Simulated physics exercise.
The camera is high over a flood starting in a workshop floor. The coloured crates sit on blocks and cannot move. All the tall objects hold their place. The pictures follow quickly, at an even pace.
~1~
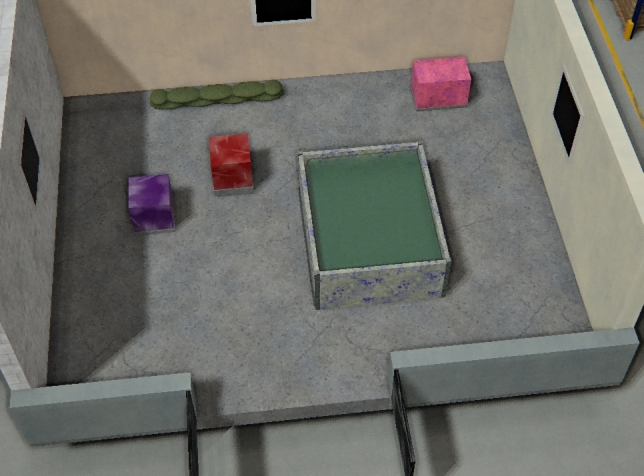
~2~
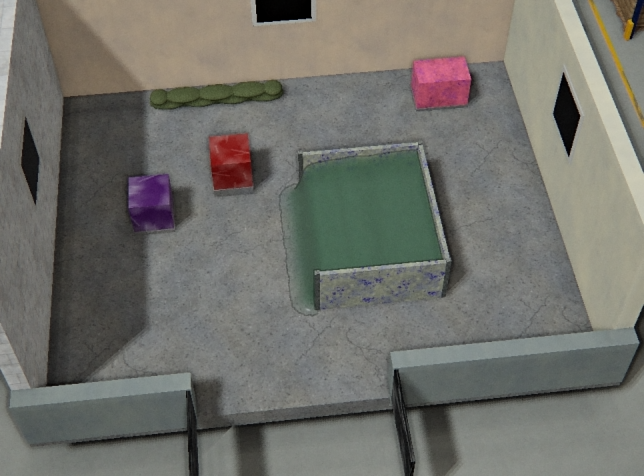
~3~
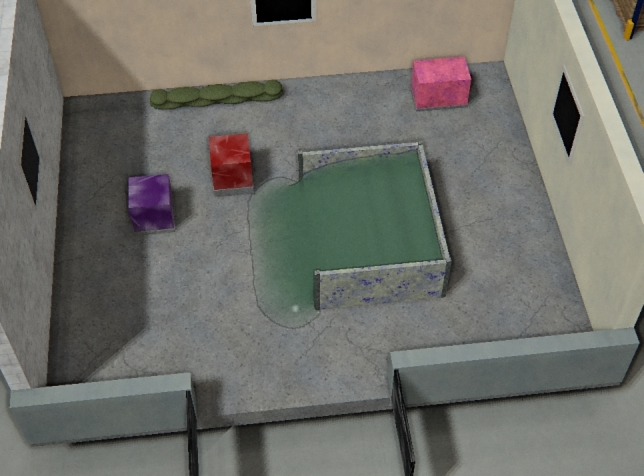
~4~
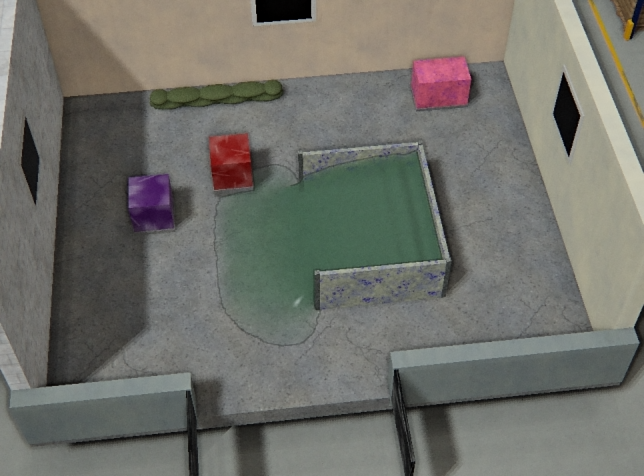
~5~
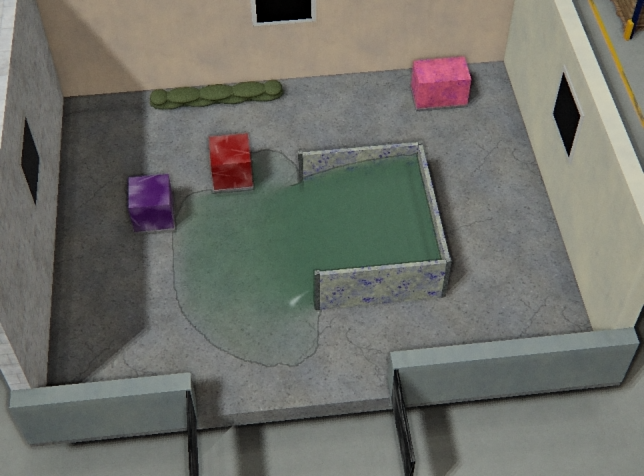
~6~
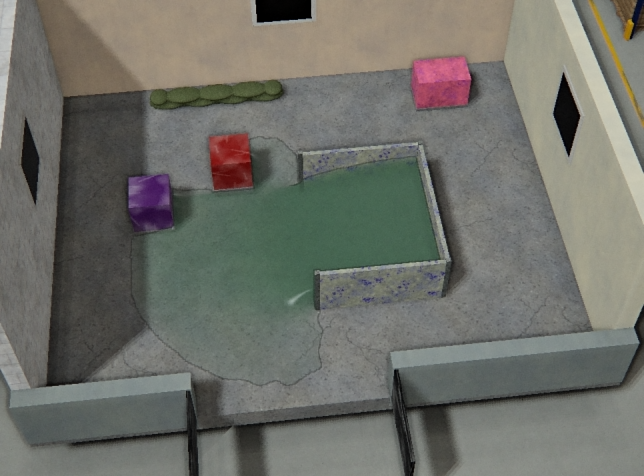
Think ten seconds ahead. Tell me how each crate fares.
The red crate is wetted; the purple crate is wetted; the pink crate is wetted.
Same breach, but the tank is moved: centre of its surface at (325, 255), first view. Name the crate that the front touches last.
It is the one in pink.
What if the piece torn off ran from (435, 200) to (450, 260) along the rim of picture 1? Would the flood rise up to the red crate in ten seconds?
One by one: The red one keeps dry.
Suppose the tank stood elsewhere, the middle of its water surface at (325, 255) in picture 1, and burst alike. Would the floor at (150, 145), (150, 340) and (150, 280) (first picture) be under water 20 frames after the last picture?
As listed: Flooded, under water, wet.
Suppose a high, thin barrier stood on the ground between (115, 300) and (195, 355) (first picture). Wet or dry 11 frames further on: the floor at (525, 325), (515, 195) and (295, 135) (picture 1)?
One after the other: Clear, free of water, awash.
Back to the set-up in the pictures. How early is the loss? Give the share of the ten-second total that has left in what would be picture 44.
Some 70 per cent.
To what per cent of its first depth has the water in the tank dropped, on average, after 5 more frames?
Near 42 in a hundred.
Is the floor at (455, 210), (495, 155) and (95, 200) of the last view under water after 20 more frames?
One after the other: No water, dry, flooded.
A moment on, water covers 40 % of the floor; the red crate water round its plinth, the purple crate water round its plinth, the pink crate not reached.
Next, water covers 50 % of the floor; the red crate water round its plinth, the purple crate water round its plinth, the pink crate not reached.
Then, water covers 55 % of the floor; the red crate water round its plinth, the purple crate water round its plinth, the pink crate water round its plinth.
Later, water covers 80 % of the floor; the red crate water round its plinth, the purple crate water round its plinth, the pink crate water round its plinth.
In the end, water covers 100 % of the floor; the red crate was topped, the purple crate was topped, the pink crate was topped.
